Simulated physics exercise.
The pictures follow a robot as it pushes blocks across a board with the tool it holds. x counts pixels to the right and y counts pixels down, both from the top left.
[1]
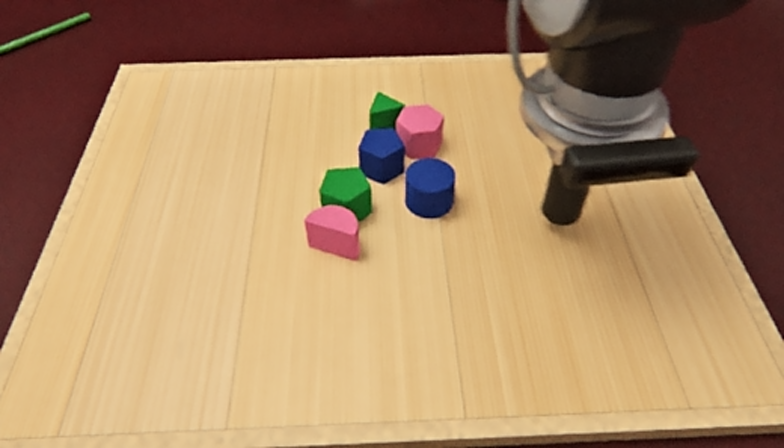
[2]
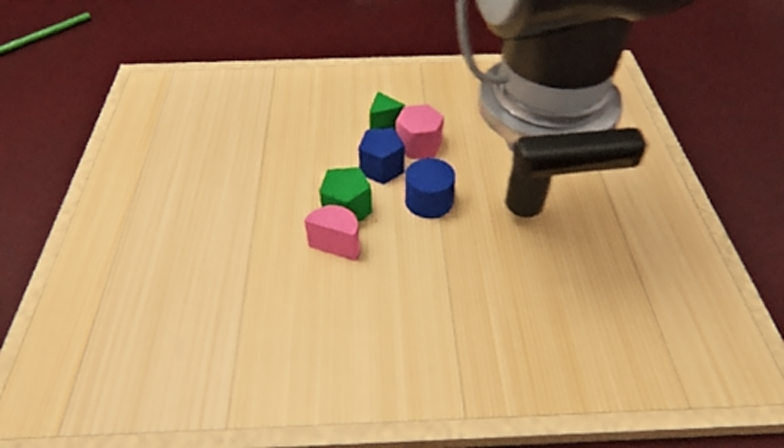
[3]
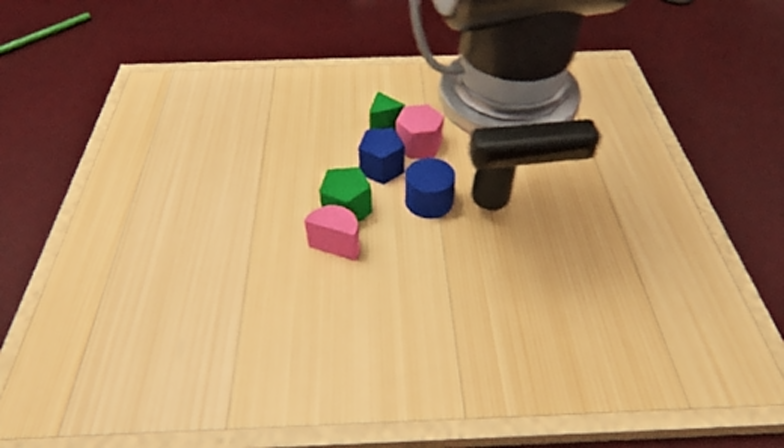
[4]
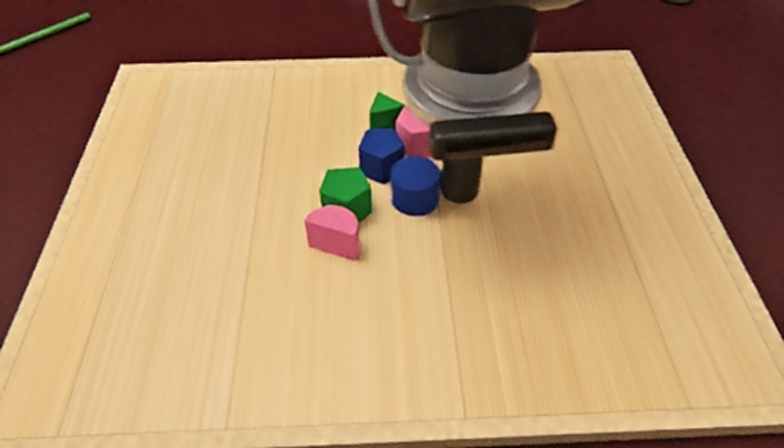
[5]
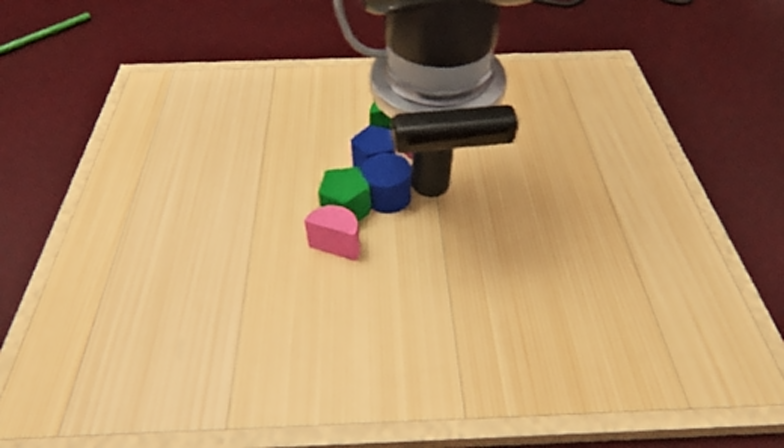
A robotic arm with a dark tool moved left across a wooden board, then pushed the blue round block left, up against the green and blue five-sided blocks, while partly covering the others.
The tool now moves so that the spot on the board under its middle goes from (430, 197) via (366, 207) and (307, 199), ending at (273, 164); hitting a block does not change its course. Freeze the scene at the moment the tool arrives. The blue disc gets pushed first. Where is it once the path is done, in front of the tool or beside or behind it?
By the time the path ends, the blue disc is still sitting right in front of the tool.
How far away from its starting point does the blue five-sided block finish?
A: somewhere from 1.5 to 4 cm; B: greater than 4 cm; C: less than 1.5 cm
Option C.
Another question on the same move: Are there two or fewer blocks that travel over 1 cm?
In short: Yes.
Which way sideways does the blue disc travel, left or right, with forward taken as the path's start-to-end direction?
Sideways, to the right.
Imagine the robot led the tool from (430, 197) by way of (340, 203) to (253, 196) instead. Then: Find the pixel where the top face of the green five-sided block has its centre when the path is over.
Final place: (242, 204).
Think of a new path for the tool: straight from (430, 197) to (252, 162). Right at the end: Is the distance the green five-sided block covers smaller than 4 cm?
No, that is not how it ends up.
What follows on the original path. One third of the way, tool (365, 194); green five-sided block (284, 192), turned 30° anticlockwise; blue disc (323, 168).
Two thirds of the way, tool (304, 185); green five-sided block (265, 194), turned 65° anticlockwise; blue disc (277, 148).
At the end, tool (271, 150); pink half-round block in place; green five-sided block (264, 193), turned 70° anticlockwise; blue five-sided block in place; blue disc (244, 117).
